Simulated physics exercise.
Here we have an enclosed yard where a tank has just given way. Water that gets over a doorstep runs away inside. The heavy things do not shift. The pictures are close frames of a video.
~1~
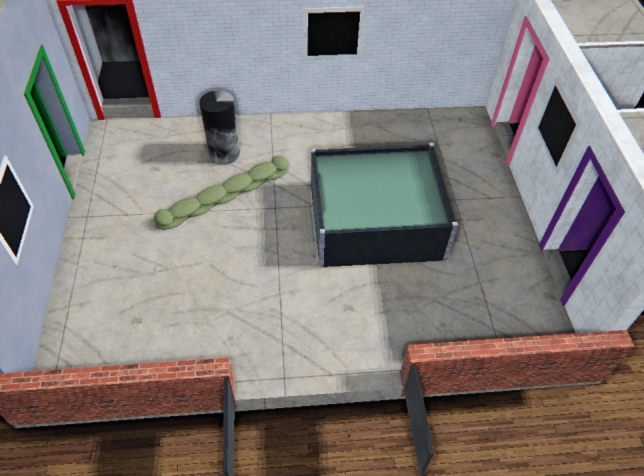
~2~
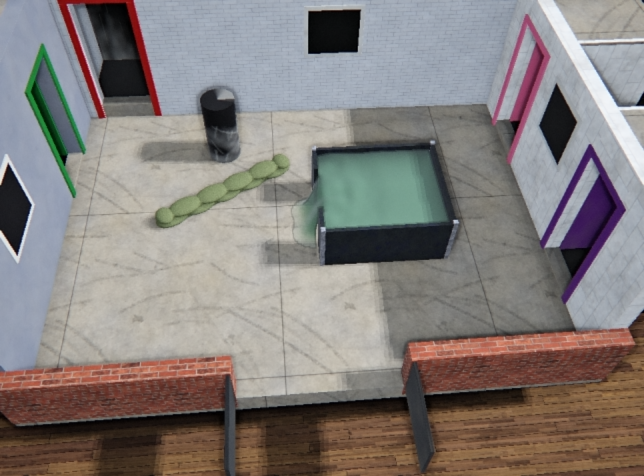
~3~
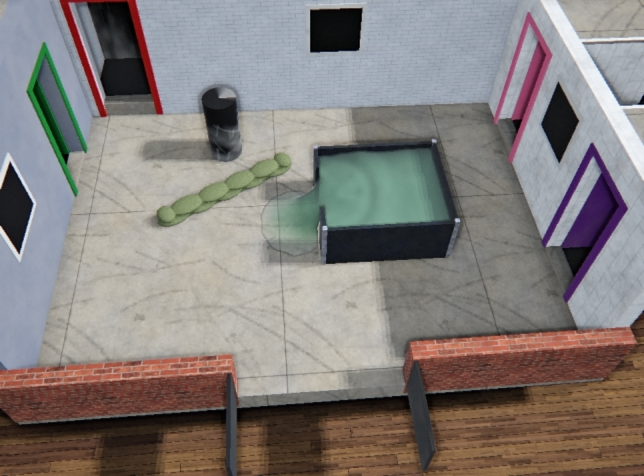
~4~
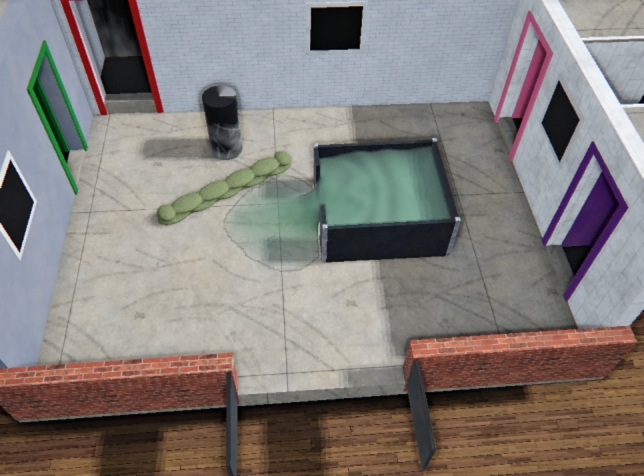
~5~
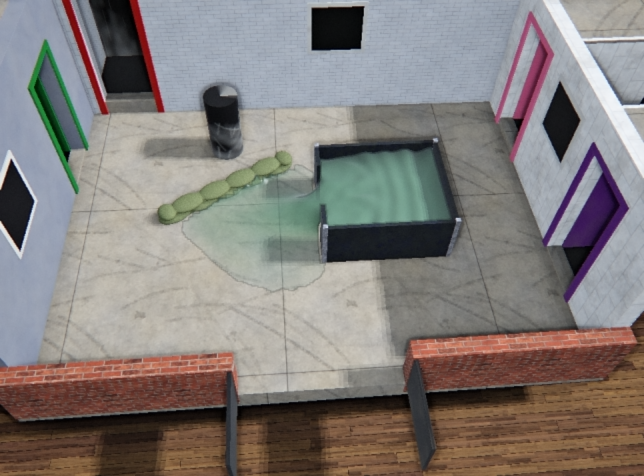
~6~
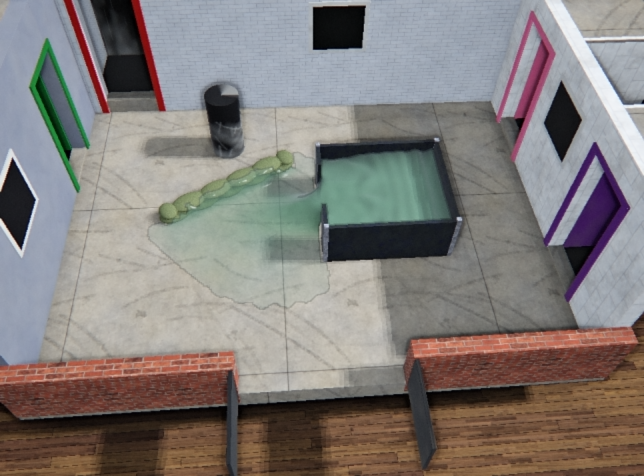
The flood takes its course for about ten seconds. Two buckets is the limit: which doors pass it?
In the end: The purple door floods; the pink door holds within the limit; the green door holds within the limit; the red door holds within the limit.
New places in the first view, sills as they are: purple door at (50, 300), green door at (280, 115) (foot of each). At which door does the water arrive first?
That is the purple door.
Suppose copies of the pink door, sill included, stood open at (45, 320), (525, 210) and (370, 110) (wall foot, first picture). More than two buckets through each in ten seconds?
In turn: Goes over, holds, keeps below it.
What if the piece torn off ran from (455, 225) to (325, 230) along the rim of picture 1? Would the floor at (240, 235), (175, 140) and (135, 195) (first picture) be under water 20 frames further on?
In that order: No water, no water, not flooded.
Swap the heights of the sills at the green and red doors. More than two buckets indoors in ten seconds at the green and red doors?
My reading: Green door takes less, red door goes over.
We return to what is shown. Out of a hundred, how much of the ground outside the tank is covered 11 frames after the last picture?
Close to 35 %.
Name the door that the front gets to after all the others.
That is the purple door.
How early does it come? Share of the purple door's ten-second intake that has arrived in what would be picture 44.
About 0 per cent.
A moment on, water covers 25 % of the floor; the purple door not reached, the pink door not reached, the green door not reached, the red door not reached.
Next, water covers 35 % of the floor; the purple door not reached, the pink door not reached, the green door not reached, the red door not reached.
Then, water covers 35 % of the floor; the purple door not reached, the pink door not reached, the green door wet at the sill, nothing in, the red door not reached.
Later, water covers 70 % of the floor; the purple door not reached, the pink door wet at the sill, nothing in, the green door wet at the sill, nothing in, the red door wet at the sill, nothing in.
In the end, water covers 95 % of the floor; the purple door over two buckets in, the pink door wet at the sill, nothing in, the green door wet at the sill, nothing in, the red door wet at the sill, nothing in.
